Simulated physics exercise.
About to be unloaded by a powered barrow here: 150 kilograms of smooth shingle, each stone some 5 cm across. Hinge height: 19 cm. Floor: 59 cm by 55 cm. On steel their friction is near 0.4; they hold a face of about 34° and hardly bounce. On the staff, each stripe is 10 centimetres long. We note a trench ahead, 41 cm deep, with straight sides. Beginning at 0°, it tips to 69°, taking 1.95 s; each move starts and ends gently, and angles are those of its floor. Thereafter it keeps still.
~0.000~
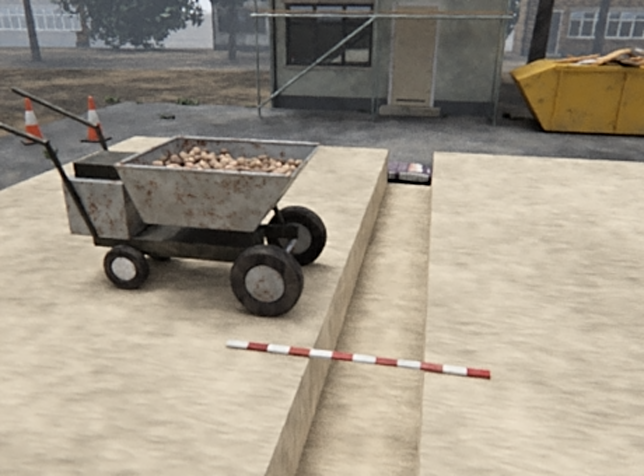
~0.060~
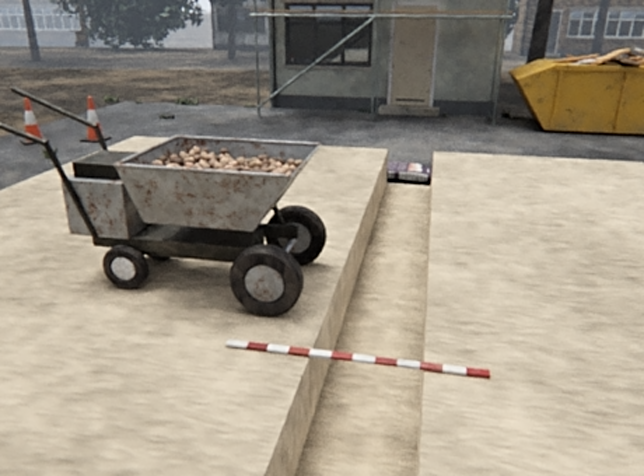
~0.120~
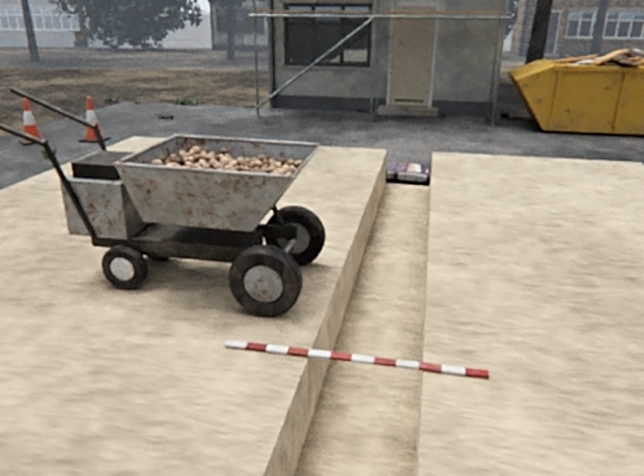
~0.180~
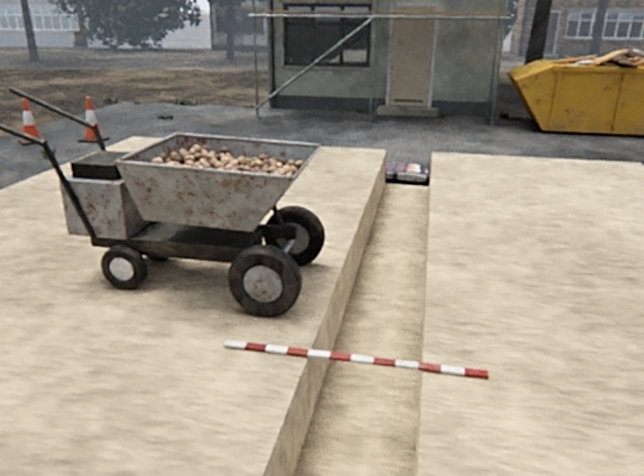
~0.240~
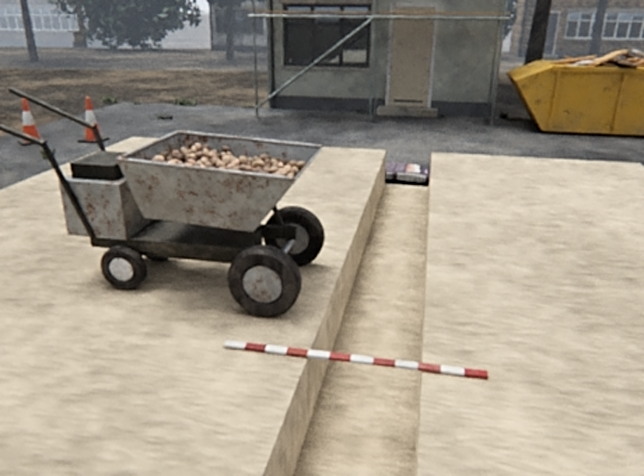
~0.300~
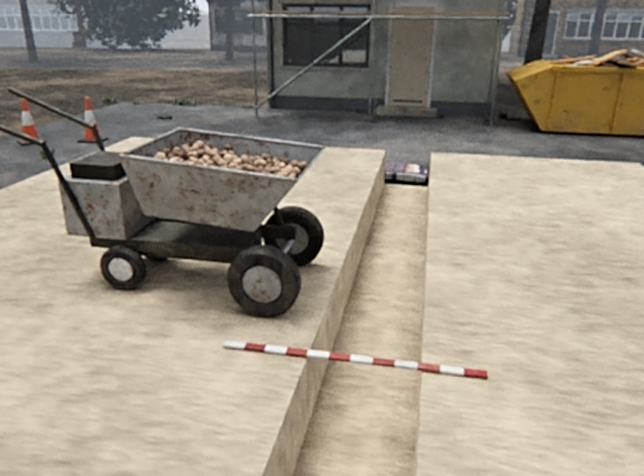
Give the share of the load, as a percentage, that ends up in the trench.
66 %.
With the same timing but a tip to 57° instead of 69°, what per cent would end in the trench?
Some 50 in a hundred, I'd say.
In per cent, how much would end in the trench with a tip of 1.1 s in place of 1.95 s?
Roughly 55 per cent.
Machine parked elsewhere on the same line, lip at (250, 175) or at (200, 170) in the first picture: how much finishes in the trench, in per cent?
100 % and 90 %.
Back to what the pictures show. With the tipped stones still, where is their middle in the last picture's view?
I'd point somewhere around (408, 348).
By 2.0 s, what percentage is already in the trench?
I'd say near 30 per cent at that time.
After 1.5 s the floor is at 58°; 100 % in the tray; the foremost stones are at (383, 244).
After 2.0 s the floor is at 69°; 46 % in the tray, 30 % in the trench, 24 % past the trench; the foremost stones are at (515, 292).
After 2.4 s the floor is at 69°; 22 % in the tray, 43 % in the trench, 35 % past the trench; the foremost stones are at (597, 309).
After 4.3 s the floor is at 69°; 0 % in the tray, 66 % in the trench, 34 % past the trench; the foremost stones are past the picture's edge.
